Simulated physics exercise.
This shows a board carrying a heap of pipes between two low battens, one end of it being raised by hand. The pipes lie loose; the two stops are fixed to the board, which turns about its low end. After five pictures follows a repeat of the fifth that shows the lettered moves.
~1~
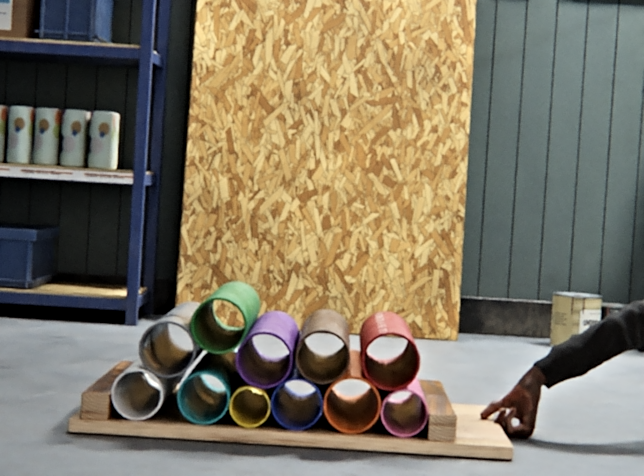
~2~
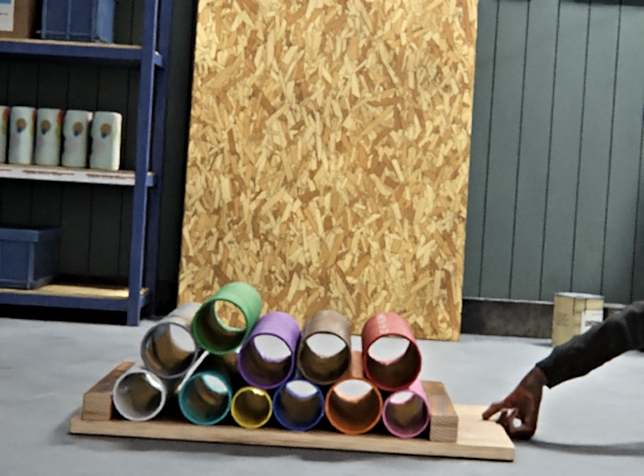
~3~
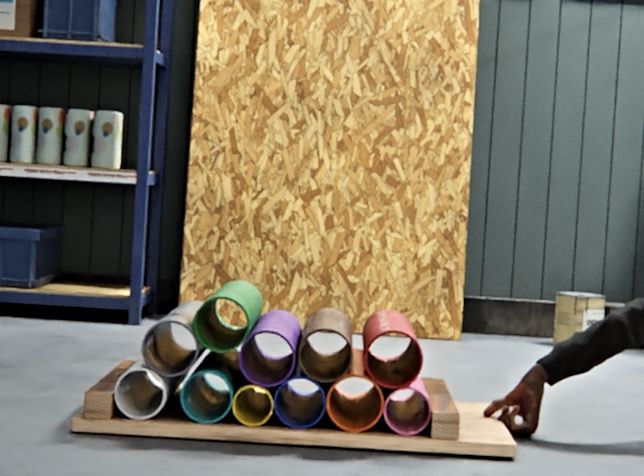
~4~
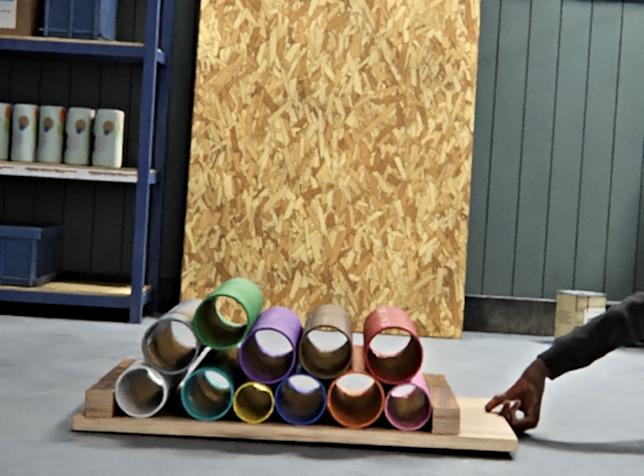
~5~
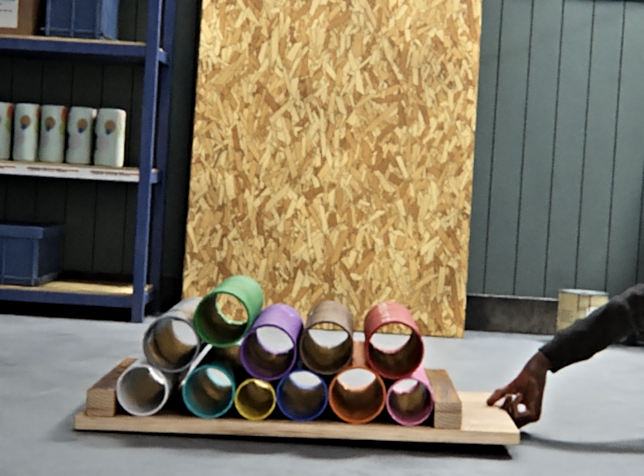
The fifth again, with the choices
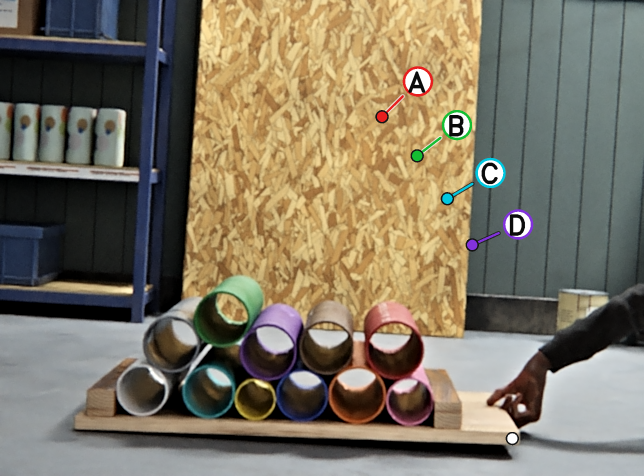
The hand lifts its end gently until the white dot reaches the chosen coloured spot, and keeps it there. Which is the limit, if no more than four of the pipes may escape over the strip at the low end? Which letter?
Up to C.
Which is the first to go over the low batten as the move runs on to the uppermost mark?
It is the grey one.
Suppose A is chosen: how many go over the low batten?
The count is five.
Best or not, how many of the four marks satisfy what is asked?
Two of the four.
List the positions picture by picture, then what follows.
In the first frame, board (296, 406); white pipe (137, 394); turquoise pipe (204, 398).
In the second frame, turquoise pipe (205, 399); yellow pipe (251, 408).
In the third frame, board (299, 404); orange pipe (355, 403); pink pipe (408, 411); purple pipe (267, 359).
In the fourth frame, board (299, 401); white pipe (141, 391); turquoise pipe (208, 394).
In the fifth frame, board (301, 397); white pipe (142, 390); turquoise pipe (209, 392).
On the marked copy, A at (382, 117); B at (417, 156); C at (447, 199); D at (472, 245); the white dot at (512, 438).
Taking C. A third of the way, board at 19°.
Two thirds of the way, board at 34°.
When it is over, board at 34°, four over the low batten (purple, brown, grey, green).
As for the rest, A five over the low batten; B five over the low batten; D four over the low batten (purple, brown, grey, green).
